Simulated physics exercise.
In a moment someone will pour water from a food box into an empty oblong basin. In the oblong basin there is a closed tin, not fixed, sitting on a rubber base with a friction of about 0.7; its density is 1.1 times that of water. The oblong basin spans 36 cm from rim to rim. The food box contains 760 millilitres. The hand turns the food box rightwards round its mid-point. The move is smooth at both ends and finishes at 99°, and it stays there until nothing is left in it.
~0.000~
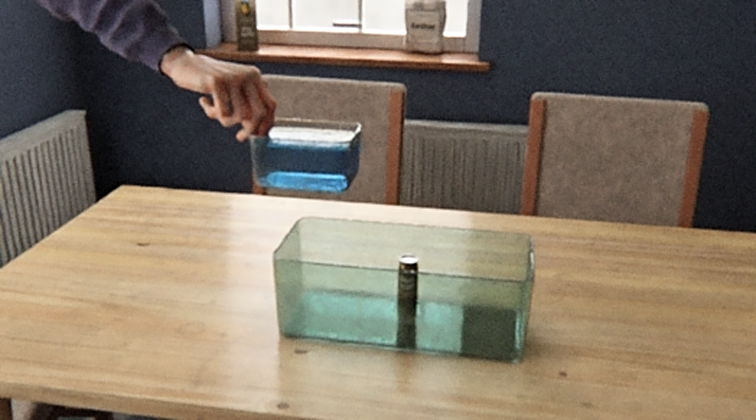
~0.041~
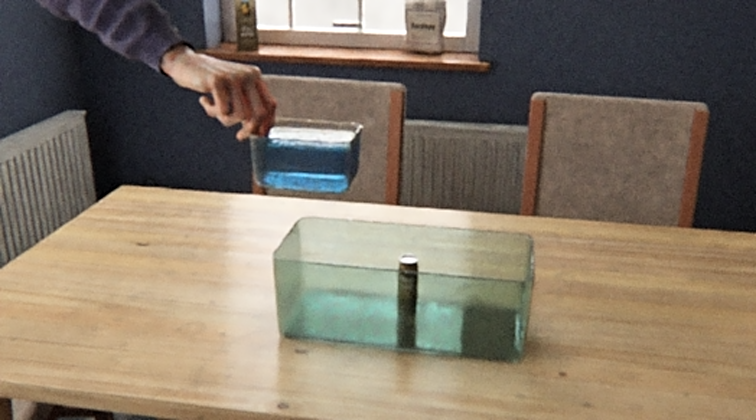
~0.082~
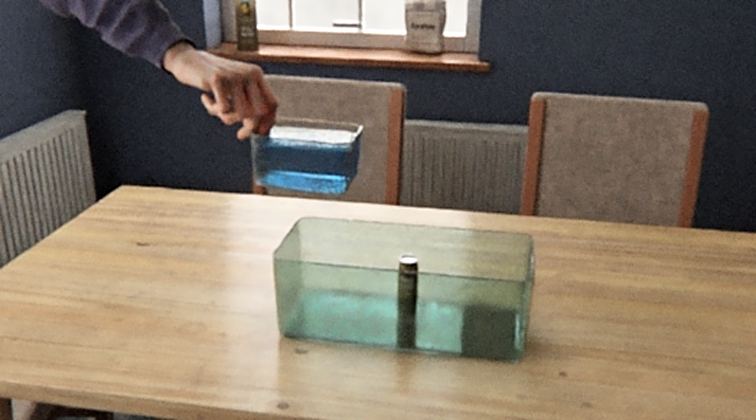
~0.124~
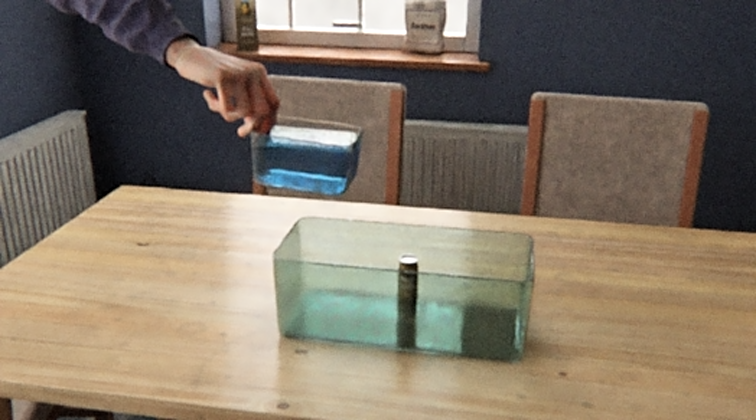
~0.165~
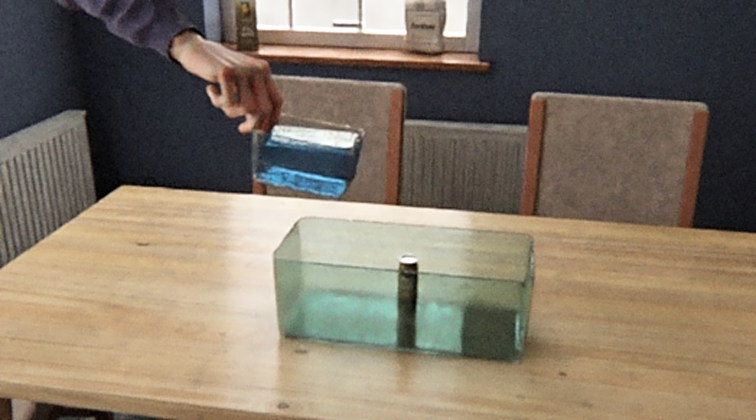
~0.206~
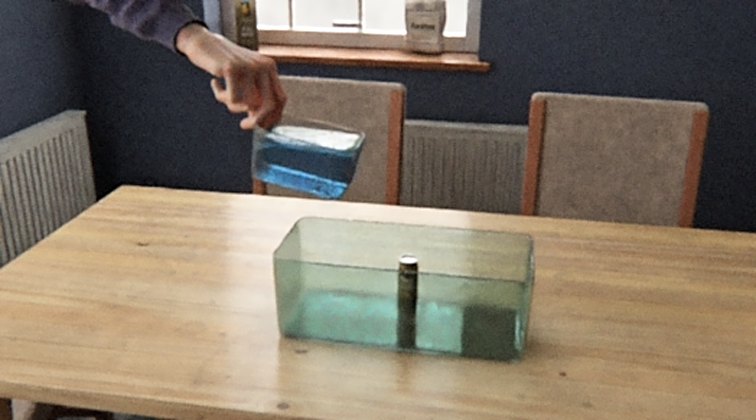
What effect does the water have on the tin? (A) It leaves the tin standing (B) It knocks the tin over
A.
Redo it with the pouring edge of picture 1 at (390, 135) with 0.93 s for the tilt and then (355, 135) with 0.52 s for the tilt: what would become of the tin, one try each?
Trial 1 - tin stays standing; trial 2 - tin tips.
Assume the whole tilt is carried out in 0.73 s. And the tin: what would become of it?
Holds steady.
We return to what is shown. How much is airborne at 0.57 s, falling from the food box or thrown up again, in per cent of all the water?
34 per cent.
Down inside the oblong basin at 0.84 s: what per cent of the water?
84 per cent, give or take a little.
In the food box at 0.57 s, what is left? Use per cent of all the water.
Roughly 52 percent.
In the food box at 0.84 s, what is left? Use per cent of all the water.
Remaining share: Approx. 10 %.
By 0.57 s the tilt is 67° and 51 per cent is still to pour; the tin stands where it began.
By 0.84 s the tilt is 97° and 10 per cent is still to pour; the tin stands where it began.
By 1.12 s the tilt is 99° and 1 per cent is still to pour; the tin stands where it began.
By 1.43 s the tilt is 99° and 0 per cent is still to pour; the tin stands where it began.
At rest the tin stands where it began.
